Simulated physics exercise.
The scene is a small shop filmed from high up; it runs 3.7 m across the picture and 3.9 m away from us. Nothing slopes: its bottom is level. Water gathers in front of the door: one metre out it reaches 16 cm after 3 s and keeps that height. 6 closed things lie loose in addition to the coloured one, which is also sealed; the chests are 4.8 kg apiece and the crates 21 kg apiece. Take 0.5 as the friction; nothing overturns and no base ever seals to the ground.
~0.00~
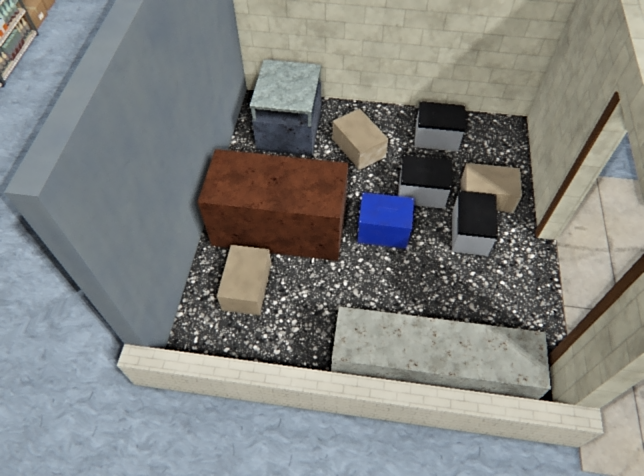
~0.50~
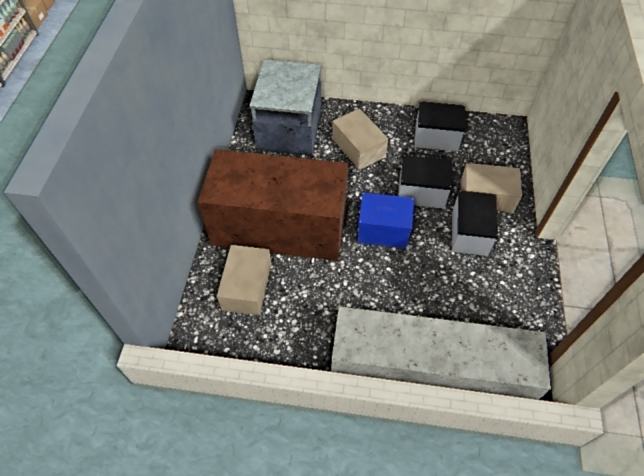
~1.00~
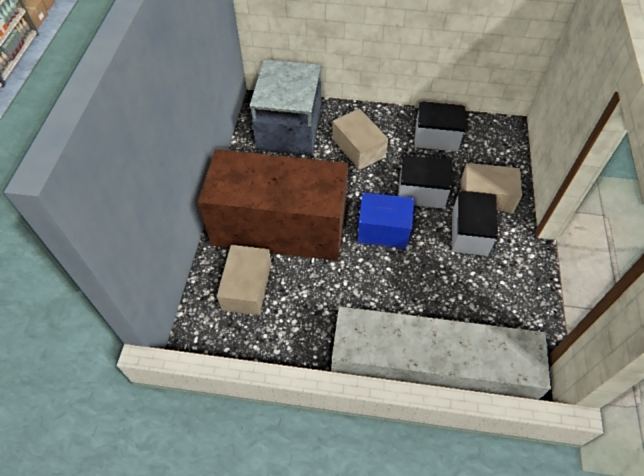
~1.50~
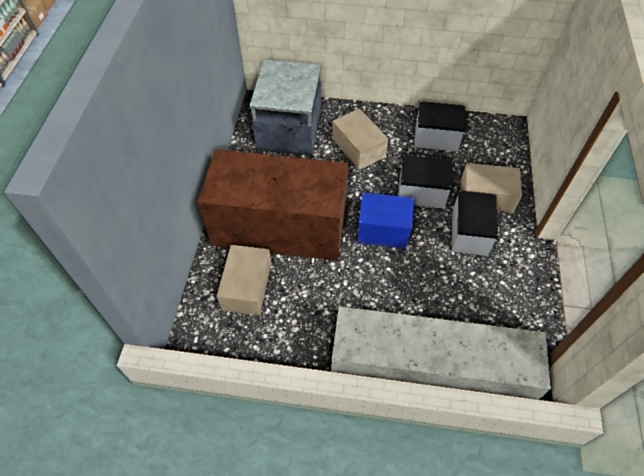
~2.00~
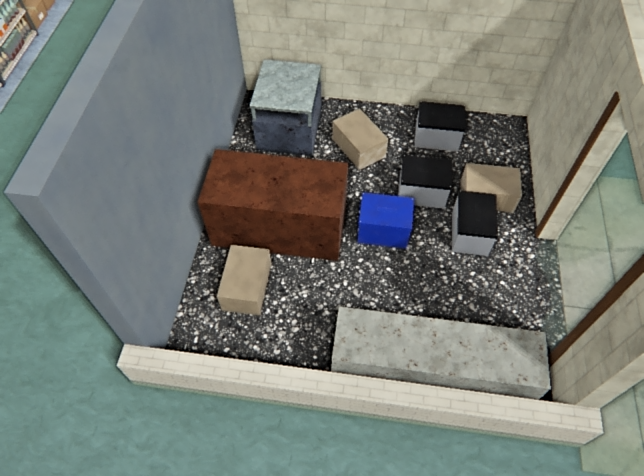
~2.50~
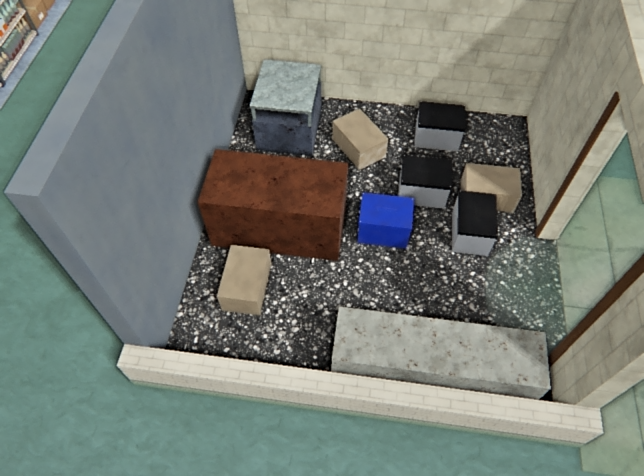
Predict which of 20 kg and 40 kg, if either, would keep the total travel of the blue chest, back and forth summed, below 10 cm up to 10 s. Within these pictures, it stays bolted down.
It takes the heavier ballast.
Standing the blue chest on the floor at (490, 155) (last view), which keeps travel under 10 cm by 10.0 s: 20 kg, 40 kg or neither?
Either load holds.
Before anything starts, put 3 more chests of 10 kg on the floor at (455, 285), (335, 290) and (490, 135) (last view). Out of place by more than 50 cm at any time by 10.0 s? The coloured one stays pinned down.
Listed in order, they go over the bar, over the bar, beneath the bar.
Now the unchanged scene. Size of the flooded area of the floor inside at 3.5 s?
Wet: Near 2.5 m2.
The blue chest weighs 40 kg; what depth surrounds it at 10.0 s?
Close to 10 cm deep.
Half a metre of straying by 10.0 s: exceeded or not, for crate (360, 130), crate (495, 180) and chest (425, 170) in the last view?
The three come out not as far, not as far, further, in that order.
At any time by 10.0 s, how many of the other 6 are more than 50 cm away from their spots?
My count gives 3.
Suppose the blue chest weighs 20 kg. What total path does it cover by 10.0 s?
Around 80 centimetres in total.
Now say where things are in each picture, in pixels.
The first frame shows the blue chest at (387, 210), on the bottom; 0.0 m2 under water; 0 of 7 have shifted.
The second frame shows the blue chest at (387, 210) rests on the ground; 0.0 m2 under water; 0 of 7 have shifted.
The third frame shows the blue chest at (387, 210), on the bottom; 0.0 m2 under water; 0 of 7 have shifted.
The fourth frame shows the blue chest at (387, 210) rests on the ground; water covers 0.0 m2; 0 of 7 have shifted.
The fifth frame shows the blue chest at (387, 210), on the bottom; water covers 0.0 m2; 0 of 7 have shifted.
The sixth frame shows the blue chest at (387, 210), on the bottom; water covers 0.6 m2; 0 of 7 have shifted.
After 3.5 s the blue chest would be 0 cm from its start with 20 kg and 0 cm from its start with 40 kg; 1 cm of water round it then.
After 4.5 s the blue chest would be 0 cm from its start with 20 kg and 0 cm from its start with 40 kg; 6 cm of water round it then.
After 7.0 s the blue chest would be 5 cm from its start with 20 kg and 0 cm from its start with 40 kg; 7 cm of water round it then.
After 10.0 s the blue chest would be 72 cm from its start with 20 kg and 0 cm from its start with 40 kg; 10 cm of water round it then.
